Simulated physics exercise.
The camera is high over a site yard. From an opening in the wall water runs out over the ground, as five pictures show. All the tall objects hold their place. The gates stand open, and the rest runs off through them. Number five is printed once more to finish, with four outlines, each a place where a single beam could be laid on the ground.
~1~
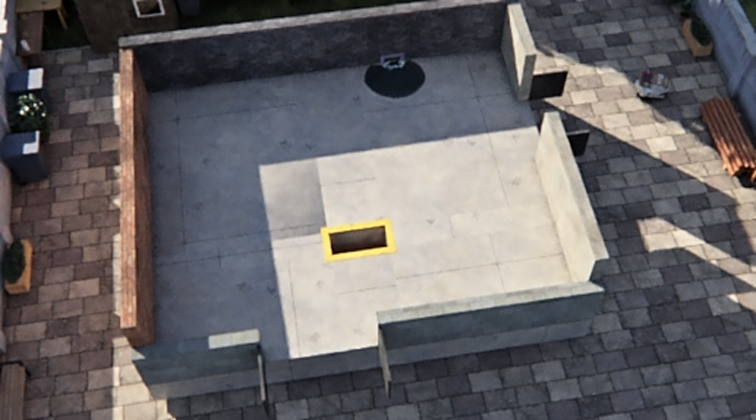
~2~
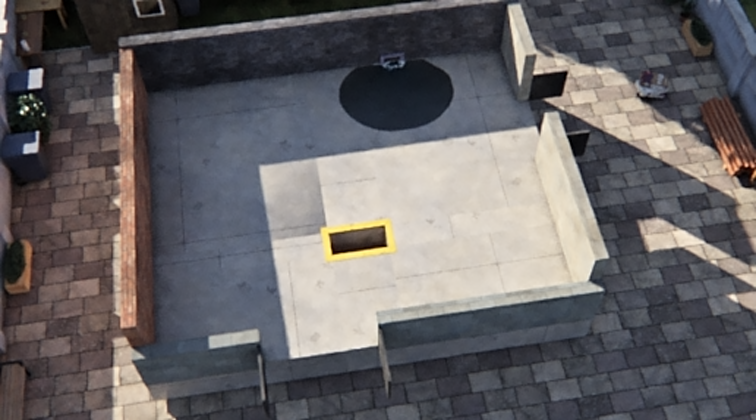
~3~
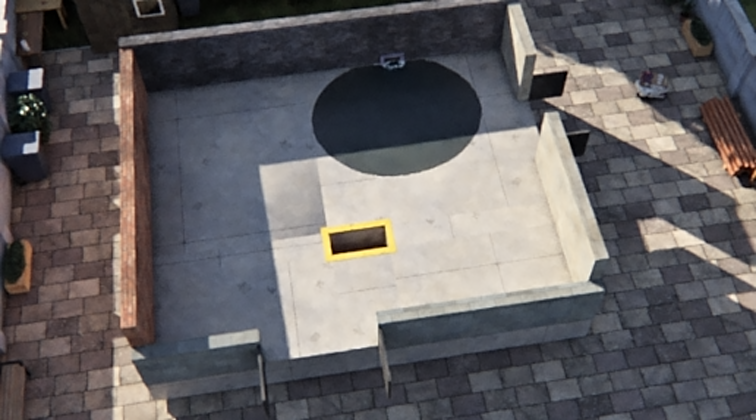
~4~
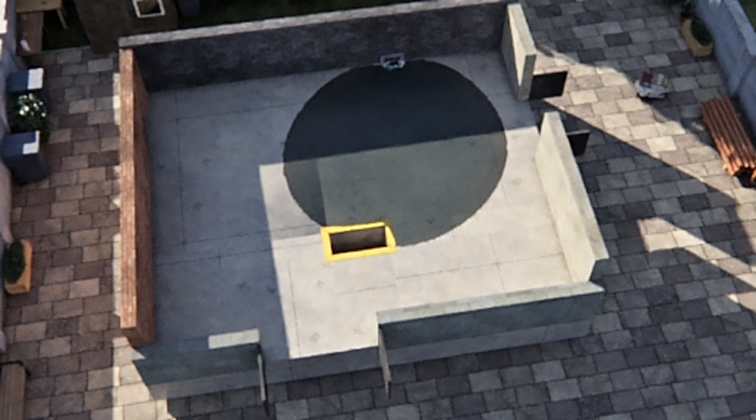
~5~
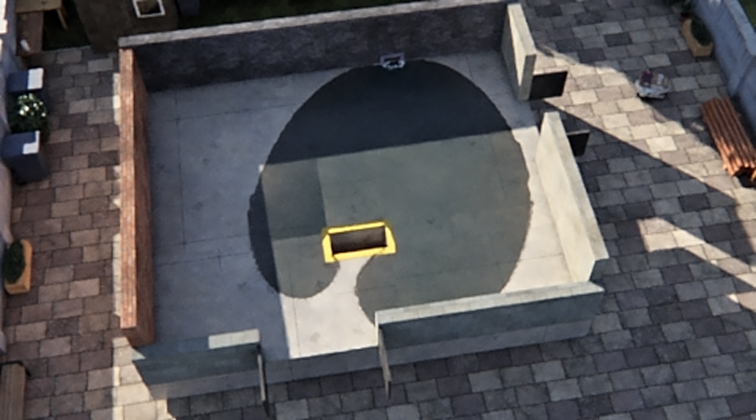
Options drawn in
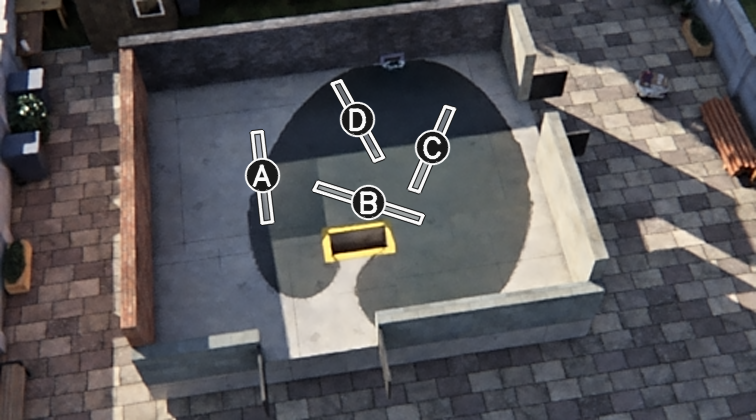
The video shows a walled yard from above as a dark wet patch spreads from an outlet by the back wall across the pale floor, reaching the yellow-edged drain and then extending around both sides of it.
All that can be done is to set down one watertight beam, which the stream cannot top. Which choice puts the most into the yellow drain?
Go for C.
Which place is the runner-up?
A it is.
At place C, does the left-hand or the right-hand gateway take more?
More leaves on the left.
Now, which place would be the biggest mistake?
B.
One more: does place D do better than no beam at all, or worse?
Place D is worse.
In white, A from (267, 222) to (257, 132); B from (316, 186) to (421, 219); C from (414, 190) to (449, 107); D from (336, 82) to (378, 159).
With A, about 33 % of the stream goes into the yellow drain, about 64 % out by the gates.
With B, next to none of the stream goes into the yellow drain, about 95 % out by the gates.
With C, about 53 % of the stream goes into the yellow drain, about 44 % out by the gates.
With D, about 17 % of the stream goes into the yellow drain, about 74 % out by the gates.
